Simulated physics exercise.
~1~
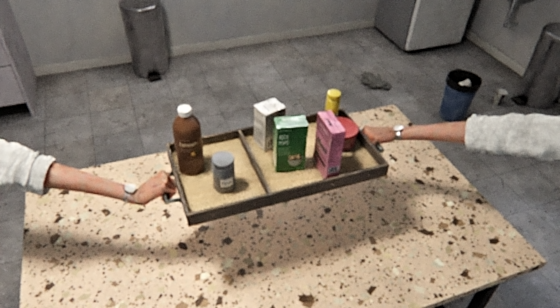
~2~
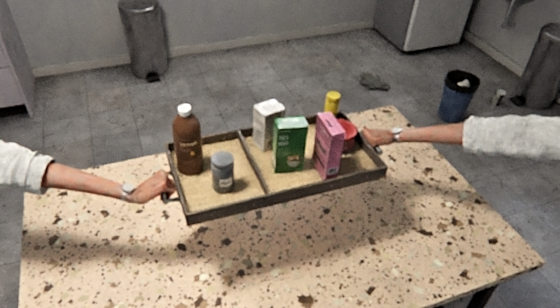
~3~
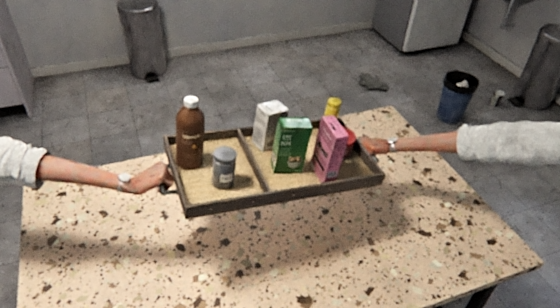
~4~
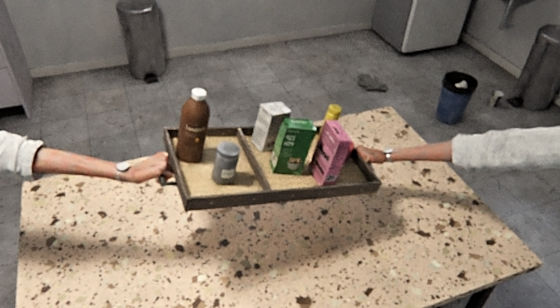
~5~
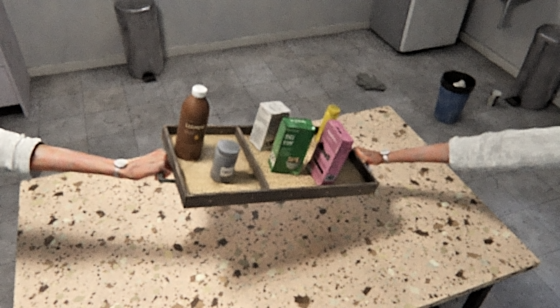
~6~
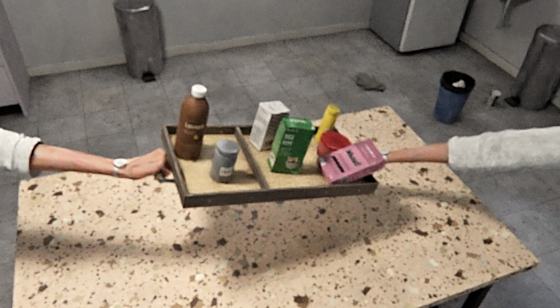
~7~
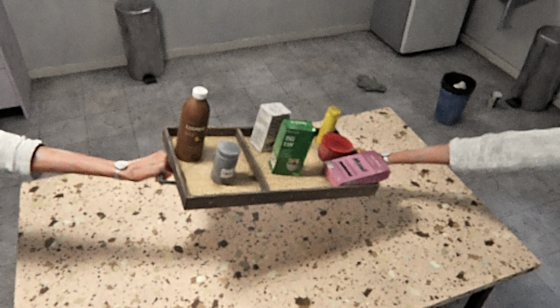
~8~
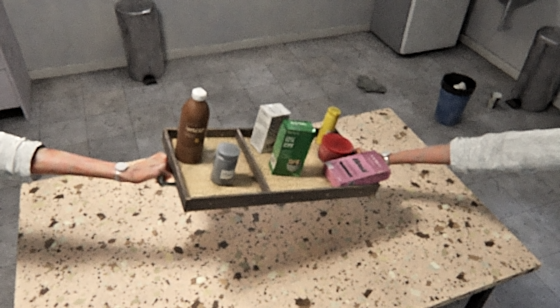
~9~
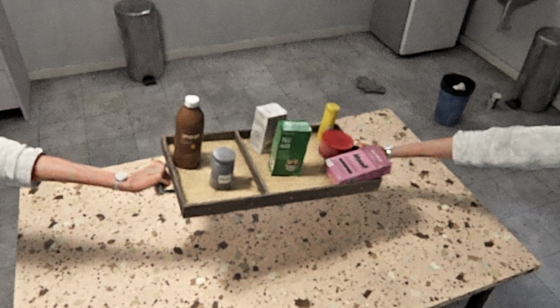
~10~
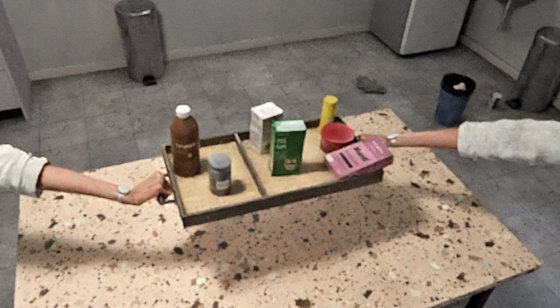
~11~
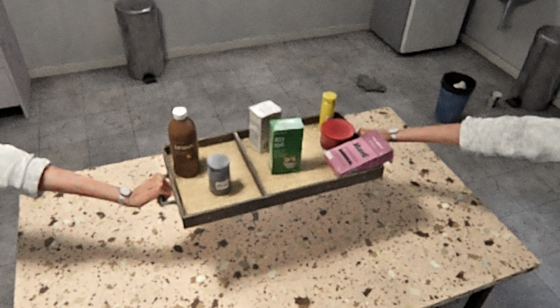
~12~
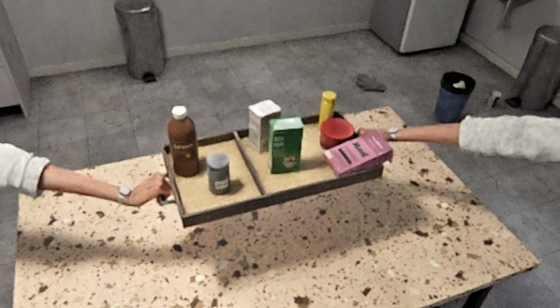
To begin with, two hands hold a rimmed, divided tray above a speckled table, with a brown bottle and a grey jar on the left and a white carton, green packet, pink packet, yellow shaker and red tub on the right. The tray tilts so that its right side dips, and the items lean with it. The pink packet then tips over to the right and lands on its side by the right rim, near the hand. The tray stays tilted briefly before the hands level it again. At the end, the pink packet still lies on its side, while the other items remain in place.
